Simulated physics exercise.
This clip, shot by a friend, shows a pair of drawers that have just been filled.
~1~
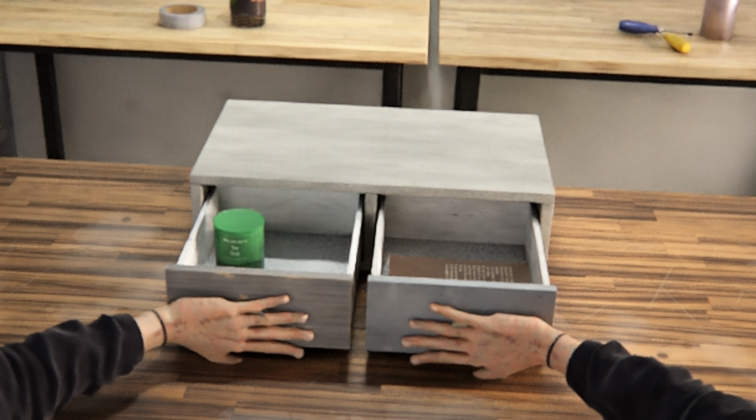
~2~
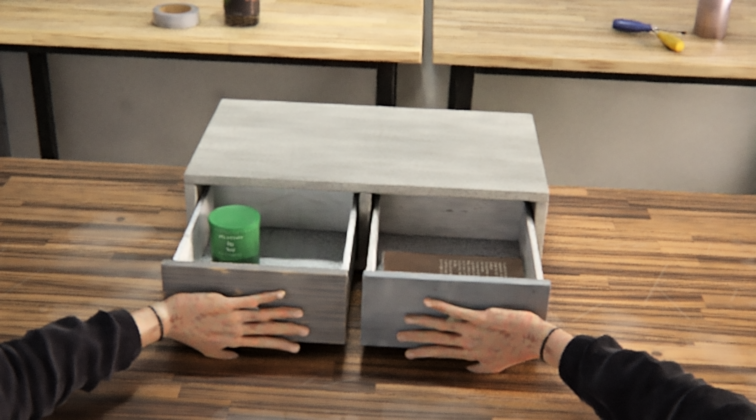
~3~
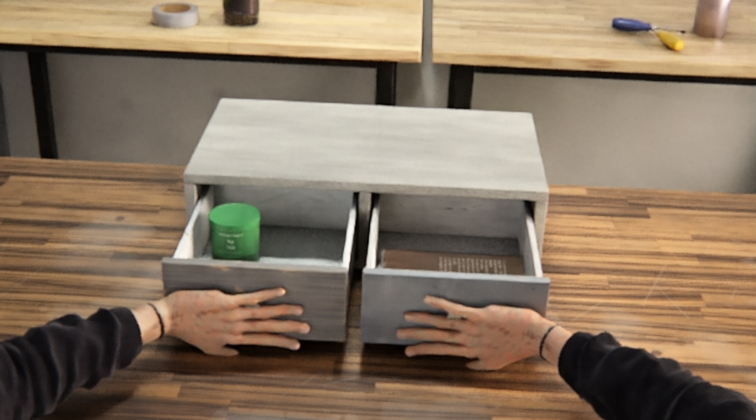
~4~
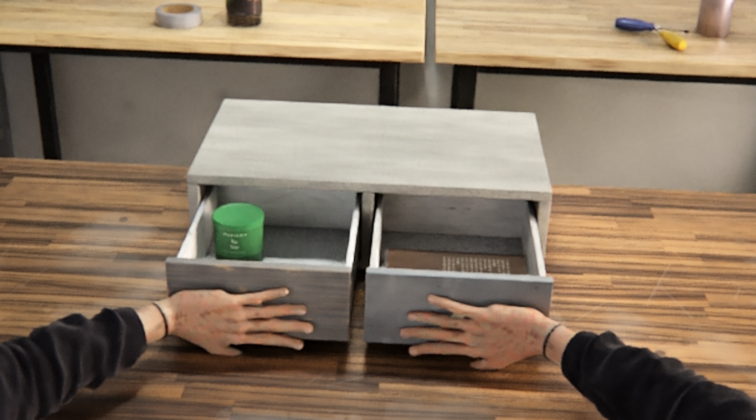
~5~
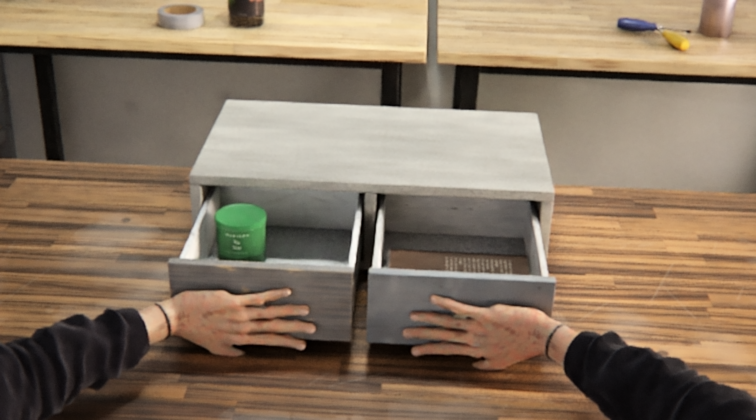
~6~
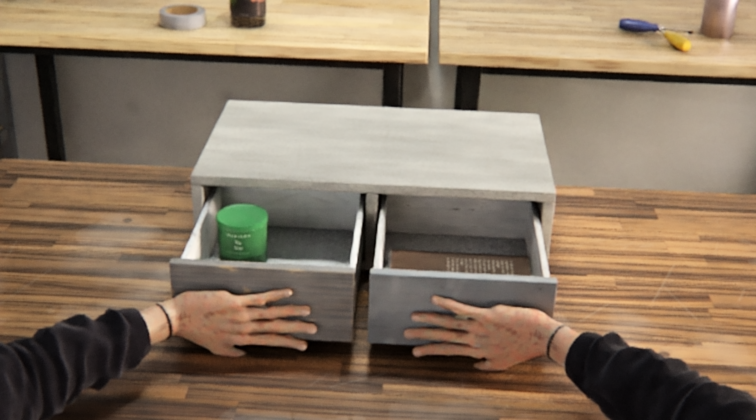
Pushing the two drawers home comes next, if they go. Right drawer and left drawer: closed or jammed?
Right drawer: Closed. Left drawer: Closed.
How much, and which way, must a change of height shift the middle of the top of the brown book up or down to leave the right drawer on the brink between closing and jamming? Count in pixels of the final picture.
A shift of 52 pixels, going up.
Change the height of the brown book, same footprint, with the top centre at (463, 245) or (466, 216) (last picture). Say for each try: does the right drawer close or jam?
For the right drawer: It pushes all the way home; then it won't shut.
Then, 0.44 s after the last picture, right drawer about half in; left drawer about half in.
At rest, the right drawer goes all the way in; the left drawer goes all the way in.
